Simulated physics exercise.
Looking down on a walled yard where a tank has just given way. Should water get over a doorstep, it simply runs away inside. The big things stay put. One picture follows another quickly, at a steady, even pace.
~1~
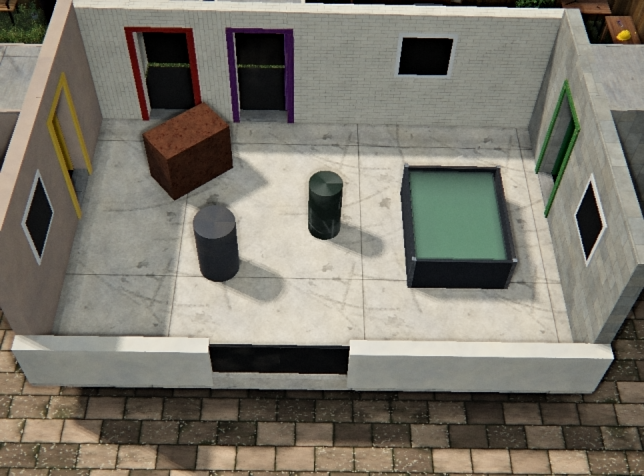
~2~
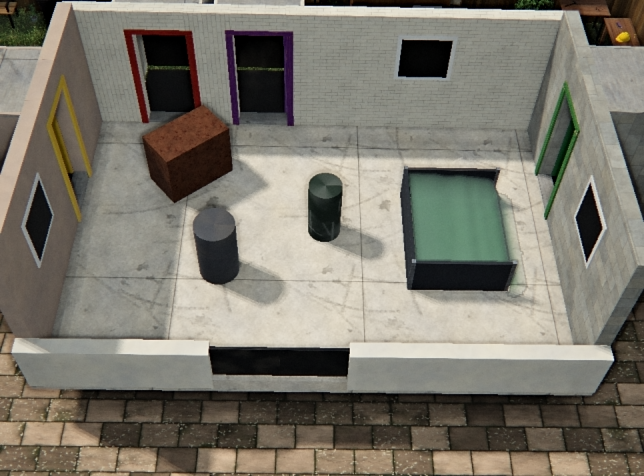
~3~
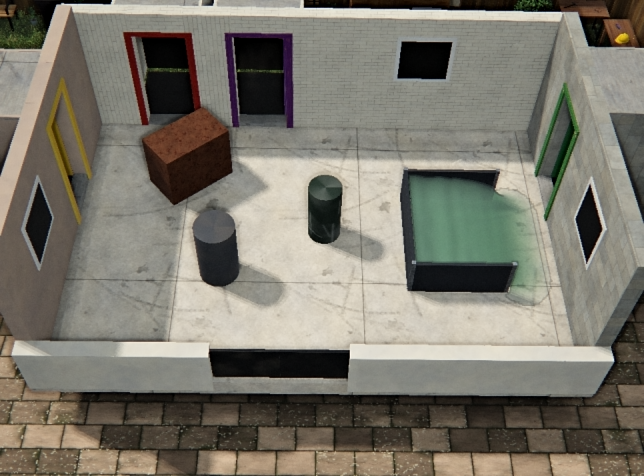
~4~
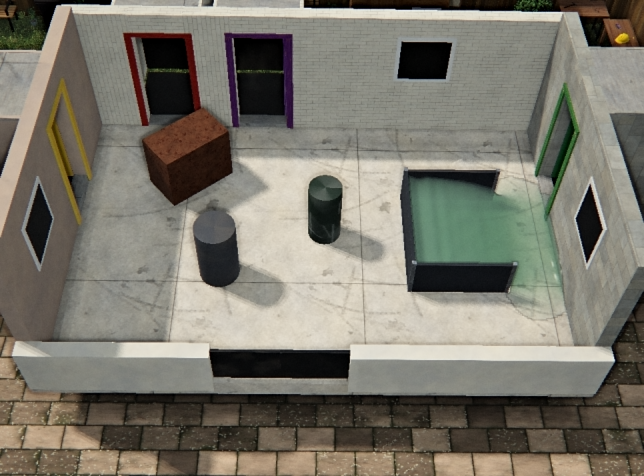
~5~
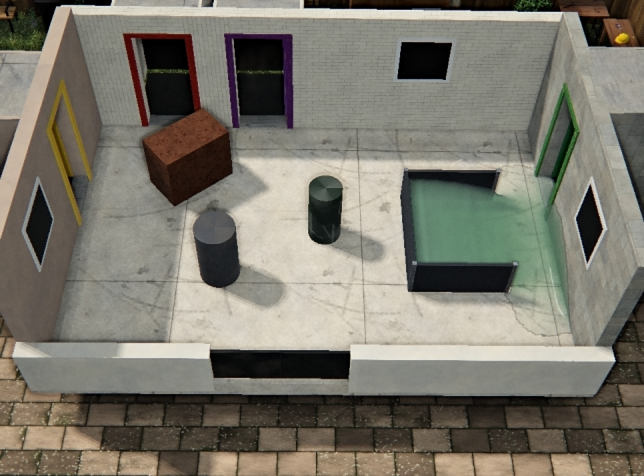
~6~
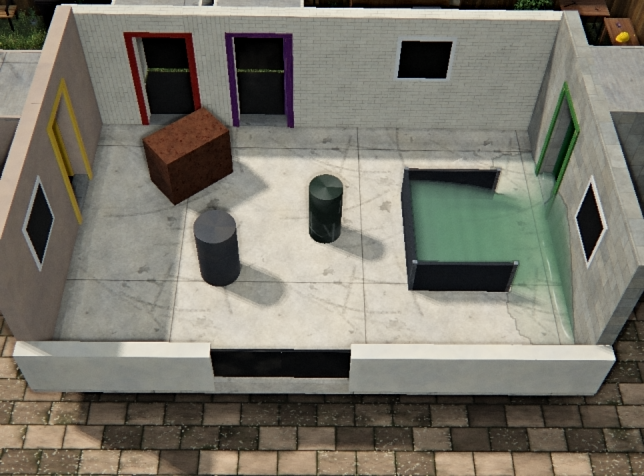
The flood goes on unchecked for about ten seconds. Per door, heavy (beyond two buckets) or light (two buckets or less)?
Purple door - light; green door - heavy; red door - light; yellow door - light.
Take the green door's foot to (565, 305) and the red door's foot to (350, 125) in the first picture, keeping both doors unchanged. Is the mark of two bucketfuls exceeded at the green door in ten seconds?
Green: Exceeds the limit.
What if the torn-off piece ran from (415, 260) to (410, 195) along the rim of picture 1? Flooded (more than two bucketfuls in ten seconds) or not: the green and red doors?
The green door remains within the limit and the red door tops the limit.
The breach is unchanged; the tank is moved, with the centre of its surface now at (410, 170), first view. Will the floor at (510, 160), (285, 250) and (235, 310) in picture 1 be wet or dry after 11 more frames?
Soaked, parched, parched.
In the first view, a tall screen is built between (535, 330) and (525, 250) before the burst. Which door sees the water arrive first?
That'd be the one in green.
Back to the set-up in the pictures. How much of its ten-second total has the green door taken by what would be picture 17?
Share at that point: Roughly 70 %.
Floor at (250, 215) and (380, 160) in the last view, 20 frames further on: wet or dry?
Not wet, soaked.
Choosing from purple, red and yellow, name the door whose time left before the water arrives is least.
My answer: The purple door.
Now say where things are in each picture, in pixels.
In the first frame, the tank at (457, 215) is whole and still.
In the second frame, the front is at (511, 294), out from the gap at (499, 233).
In the third frame, water pours out at (498, 236) and has run to (534, 299).
In the fourth frame, water pours out at (498, 237) and has run to (565, 305).
In the fifth frame, water pours out at (498, 237) and has run to (570, 328).
In the sixth frame, the front is at (575, 347), out from the gap at (498, 237).
A moment on, water covers 10 % of the floor; the purple door not reached, the green door far over two buckets in, the red door not reached, the yellow door not reached.
Next, water covers 20 % of the floor; the purple door not reached, the green door far over two buckets in, the red door not reached, the yellow door not reached.
Then, water covers 50 % of the floor; the purple door not reached, the green door far over two buckets in, the red door not reached, the yellow door not reached.
Later, water covers 80 % of the floor; the purple door wet at the sill, nothing in, the green door far over two buckets in, the red door wet at the sill, nothing in, the yellow door not reached.
In the end, water covers 100 % of the floor; the purple door wet at the sill, nothing in, the green door far over two buckets in, the red door wet at the sill, nothing in, the yellow door wet at the sill, nothing in.
